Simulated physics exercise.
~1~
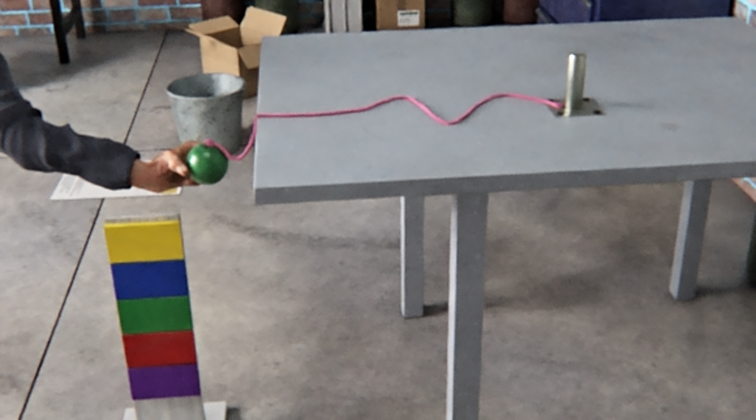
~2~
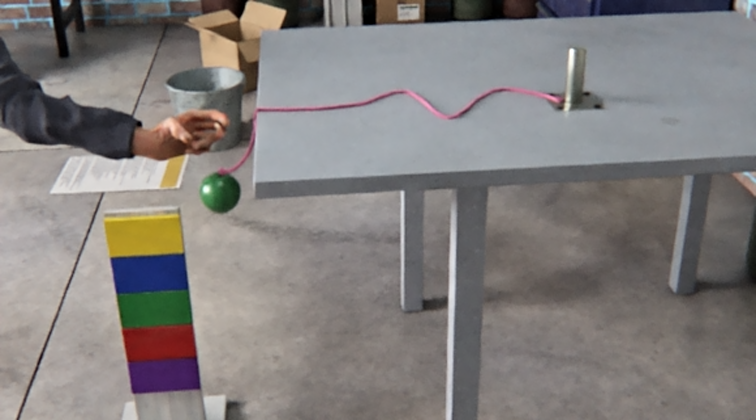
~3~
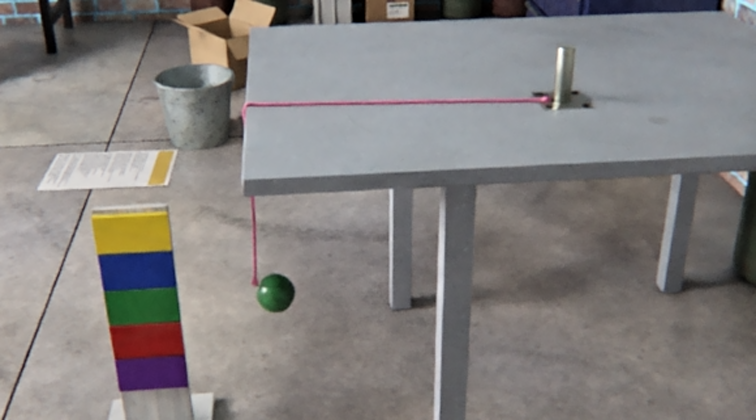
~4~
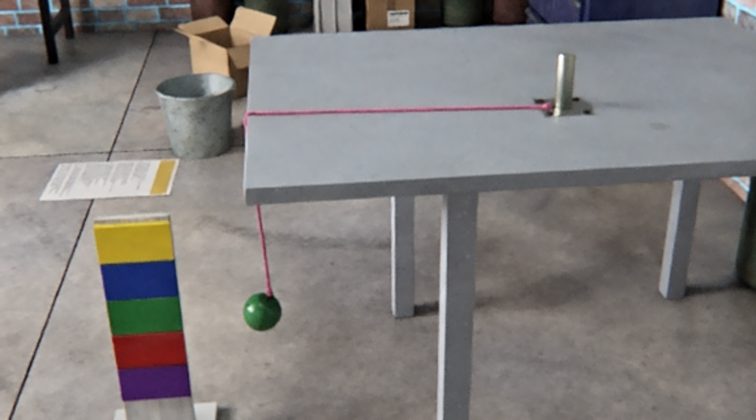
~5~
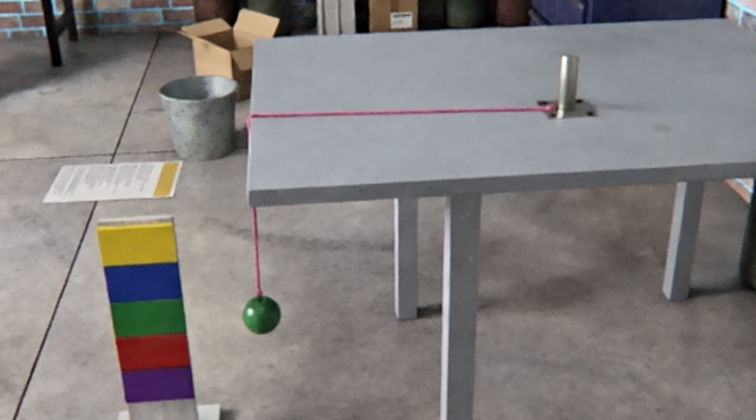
A hand at the left holds a round green apple beside a grey workbench in a workshop, seen from slightly above by a gently swaying camera. A pink shoelace runs in loose bends across the top from the apple to a short metal post on a plate. Below the edge at left stands an upright scale of yellow, blue, green, red and purple bands. The hand lets go and draws back, and the apple drops past the edge. The lace pulls straight, and the apple swings slightly, then hangs below the tabletop, level with the green band.
